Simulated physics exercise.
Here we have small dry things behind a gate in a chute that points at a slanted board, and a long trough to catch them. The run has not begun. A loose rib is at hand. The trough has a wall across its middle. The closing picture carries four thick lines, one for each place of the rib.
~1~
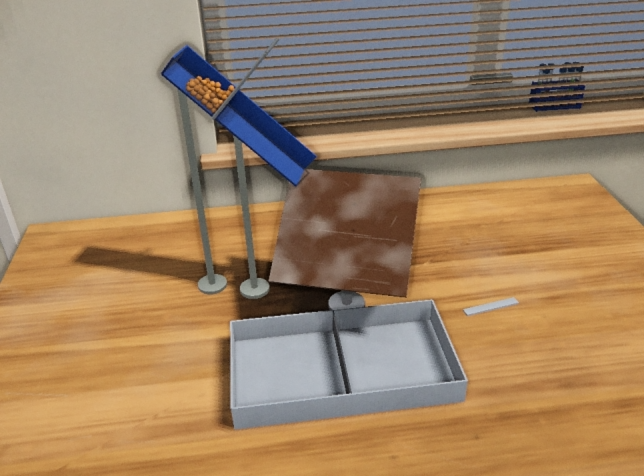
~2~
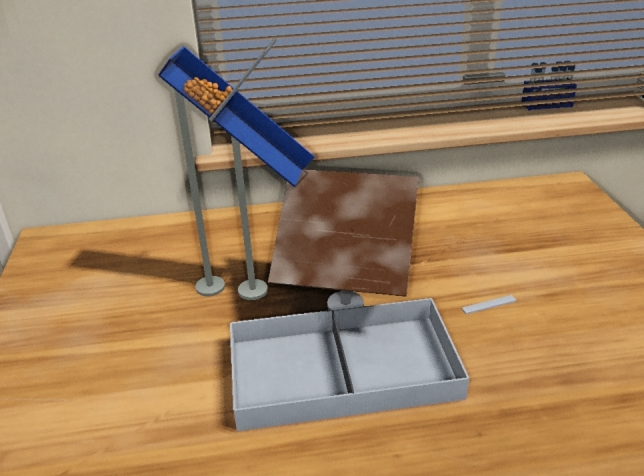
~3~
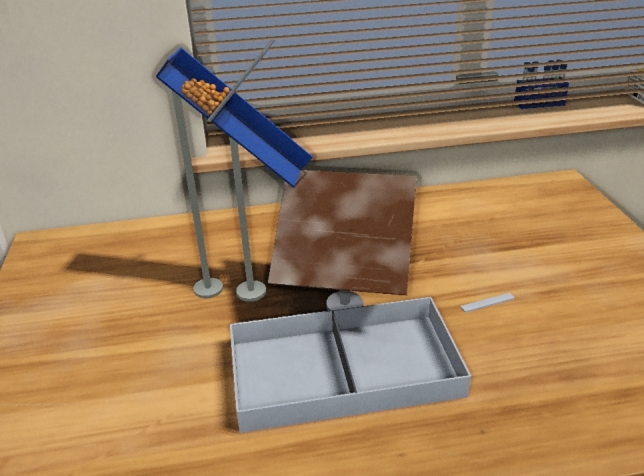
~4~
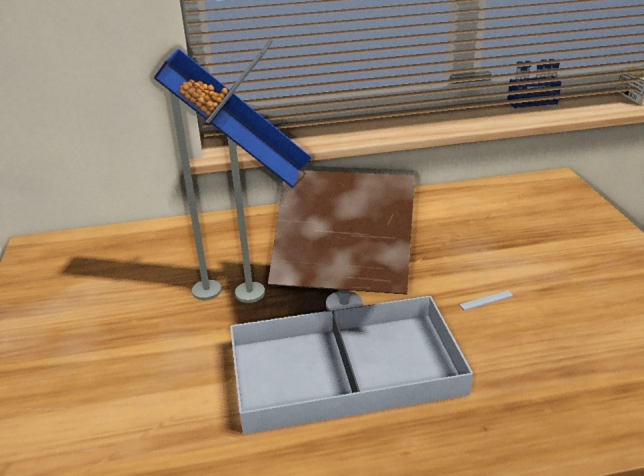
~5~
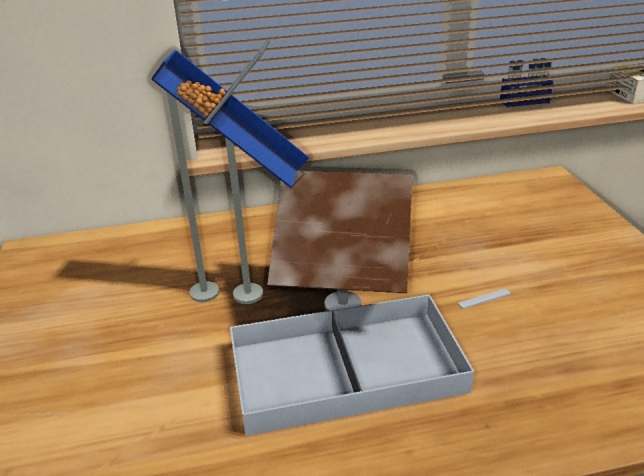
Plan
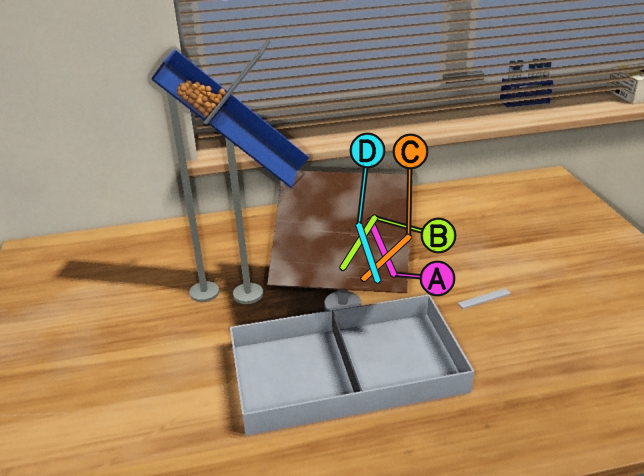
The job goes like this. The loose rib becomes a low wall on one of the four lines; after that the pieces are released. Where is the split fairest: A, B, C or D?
C is best.
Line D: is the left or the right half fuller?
The right half.
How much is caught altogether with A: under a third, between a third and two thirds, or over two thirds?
It is over two thirds.
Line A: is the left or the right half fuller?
The right half.
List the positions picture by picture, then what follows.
Load behind the gate at (214, 94), roasted chickpeas; lip of the chute at (300, 178), sloping fairly steeply, in the first frame.
Middle of the board at (345, 229), tilted fairly steeply; middle of its low edge at (336, 289); of its high edge at (353, 173), in the second frame.
Front corners of the trough at (238, 411) and (470, 376); front end of its middle wall at (357, 393), in the third frame.
Middle of the load at (207, 97); lip at (296, 179), in the fourth frame.
Middle of the load at (205, 98); lip at (294, 180), in the fifth frame.
On the marked copy, line A from (370, 220) to (393, 274); line B from (374, 217) to (342, 267); line C from (408, 237) to (363, 278); line D from (359, 225) to (377, 280).
If A is chosen, of what is caught, about a quarter in the left half, most in the right.
If B is chosen, of what is caught, most in the left half, about a quarter in the right.
If C is chosen, of what is caught, about half in the left half, about half in the right.
If D is chosen, of what is caught, about a quarter in the left half, most in the right.
